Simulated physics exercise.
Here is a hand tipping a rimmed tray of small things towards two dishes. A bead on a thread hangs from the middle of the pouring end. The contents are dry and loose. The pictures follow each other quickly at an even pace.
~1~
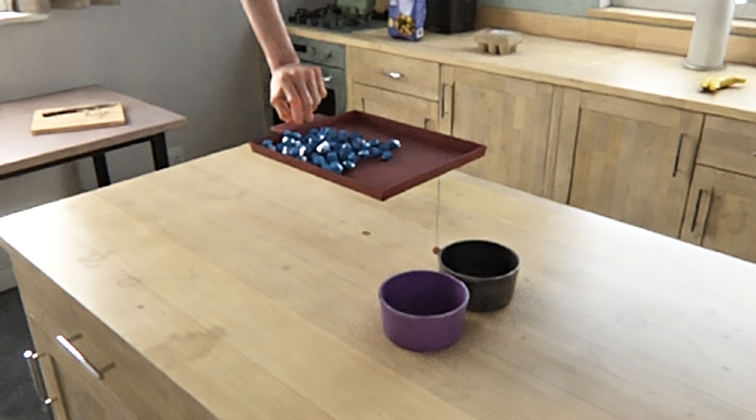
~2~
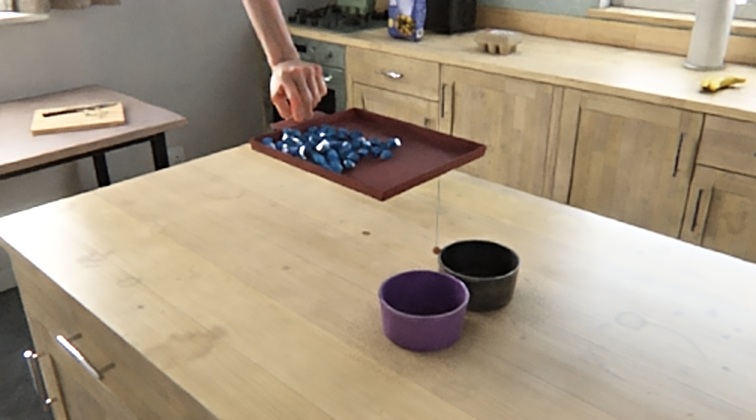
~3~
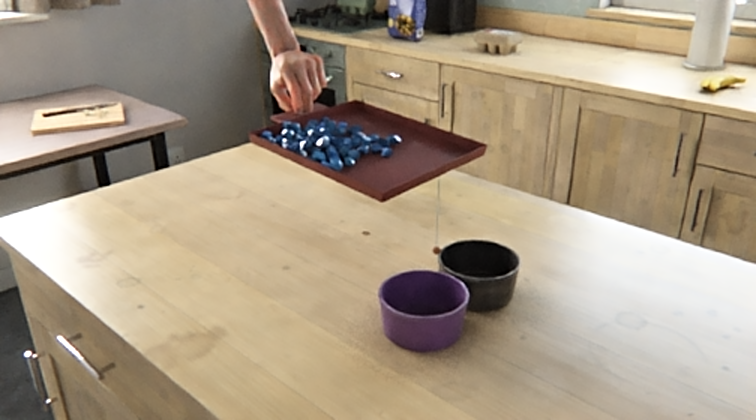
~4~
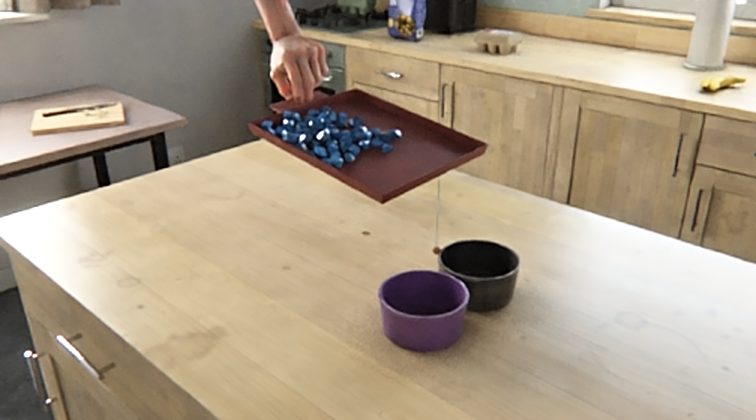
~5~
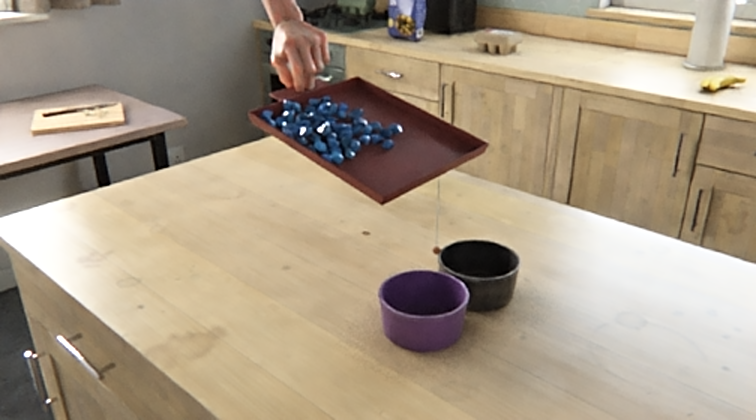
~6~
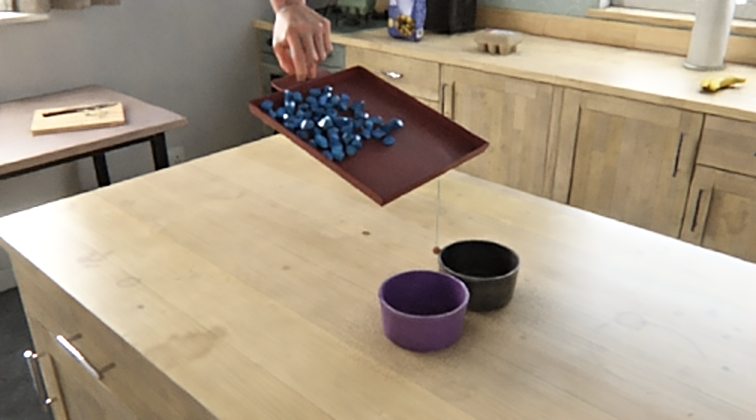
A hand lifting the back edge of a dark red tray of blue stones, gradually tilting it above purple and black bowls.
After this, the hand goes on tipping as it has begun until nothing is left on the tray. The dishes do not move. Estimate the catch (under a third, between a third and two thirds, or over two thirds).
They take over two thirds between them.
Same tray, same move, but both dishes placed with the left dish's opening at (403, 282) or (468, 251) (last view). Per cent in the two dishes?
Near 60 % and 0 %.
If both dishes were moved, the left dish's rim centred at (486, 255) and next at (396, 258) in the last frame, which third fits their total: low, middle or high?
One: Under a third. Two: Under a third.
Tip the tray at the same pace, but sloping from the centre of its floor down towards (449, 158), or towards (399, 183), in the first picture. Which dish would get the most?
At the first place the dish on the right, at the second the left dish.
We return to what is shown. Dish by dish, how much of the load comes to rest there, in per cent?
About: Left dish 80, right dish 10 per cent.
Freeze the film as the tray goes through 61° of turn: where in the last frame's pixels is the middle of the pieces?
Near (400, 175).
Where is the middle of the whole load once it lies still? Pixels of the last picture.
Around (428, 320).
Soon, tray tipped steeply; most on the tray; a stray few in the left dish; a small part in the air.
A while on, tray tipped right over; about a quarter on the tray; about two thirds in the left dish; a stray few in the right dish; a small part outside both; a small part in the air.
Towards the end, tray tipped past a quarter turn; most in the left dish; a small part in the right dish; a small part outside both.
Finally, tray tipped past a quarter turn; most in the left dish; a small part in the right dish; a small part outside both.
